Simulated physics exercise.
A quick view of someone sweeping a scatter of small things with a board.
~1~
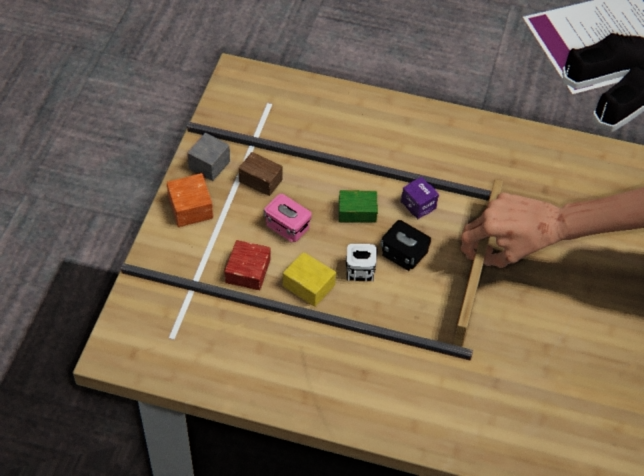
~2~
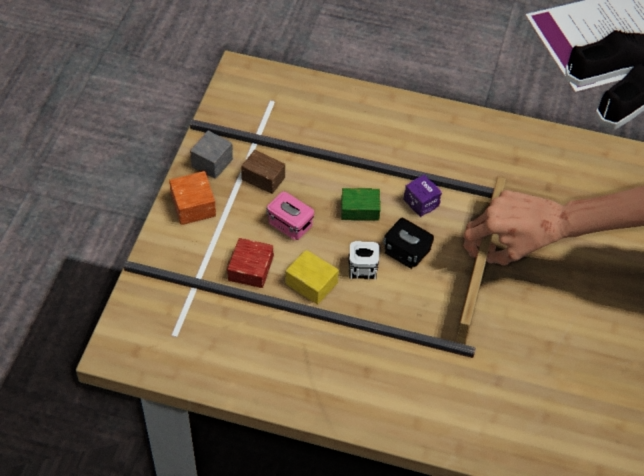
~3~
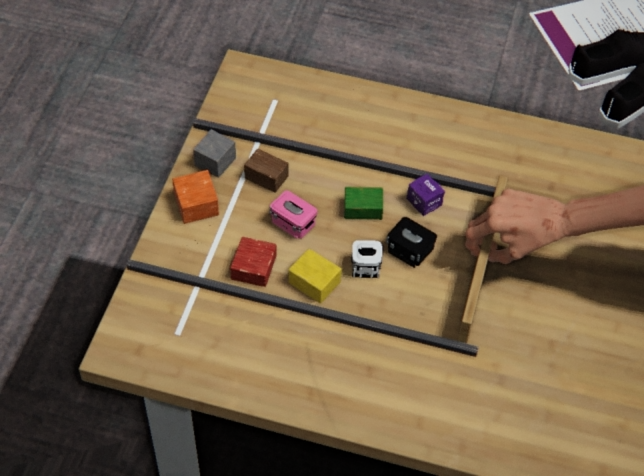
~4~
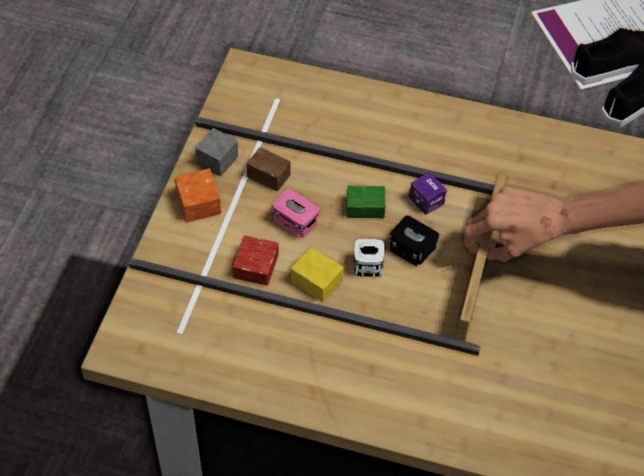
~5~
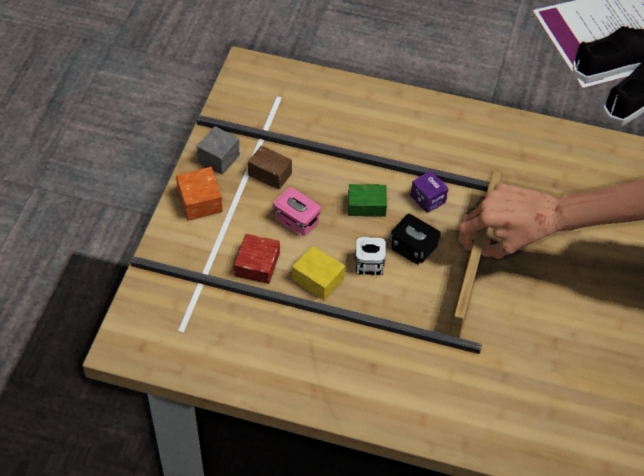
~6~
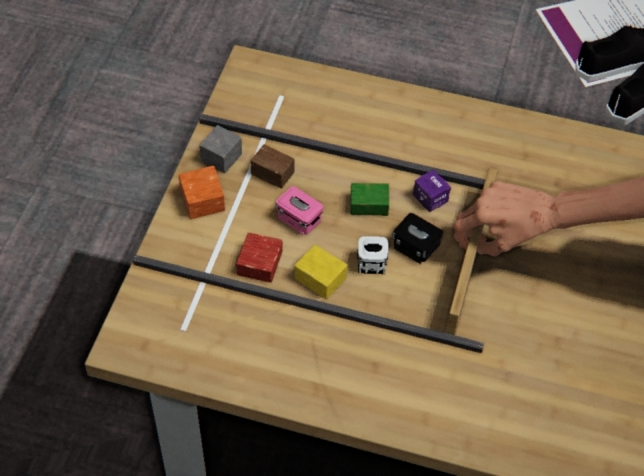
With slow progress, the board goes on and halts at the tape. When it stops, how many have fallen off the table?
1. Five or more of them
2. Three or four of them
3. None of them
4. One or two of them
One or two of them.
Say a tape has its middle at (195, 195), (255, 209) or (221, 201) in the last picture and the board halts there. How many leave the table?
So, one try after another, the floor gets 5, then 1, then 2.
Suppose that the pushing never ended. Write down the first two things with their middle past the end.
Orange block and then grey block.
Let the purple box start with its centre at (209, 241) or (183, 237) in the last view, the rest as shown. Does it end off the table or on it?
Order of tries: Off, off.
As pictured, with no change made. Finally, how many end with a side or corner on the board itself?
The answer is 5.
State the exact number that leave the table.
That totals 1.
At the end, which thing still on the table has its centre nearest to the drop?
The one in question is the grey block.
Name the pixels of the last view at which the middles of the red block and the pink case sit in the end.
About (161, 232), and the other about (177, 188).
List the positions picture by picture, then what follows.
In the first picture, grey block (209, 157); orange block (190, 200); brown block (261, 174); board (479, 261); tape (224, 213).
In the second picture, orange block (193, 198); purple box (423, 196).
In the third picture, brown block (266, 170); yellow block (315, 276).
In the fourth picture, grey block (217, 152); green block (366, 202).
In the fifth picture, orange block (199, 194); board (477, 252).
In the sixth picture, grey block (221, 149); orange block (202, 192); brown block (273, 166); board (472, 250); tape (236, 205).
A little later, none off yet; grey block at rest near (221, 149); orange block at rest near (202, 192); brown block at rest near (273, 166).
Next, none off yet; grey block at rest near (216, 147); orange block shifted about its own width near (175, 184); brown block shifted about its own width near (250, 151).
When it is over, the number that fall off is one or two; down, orange block.
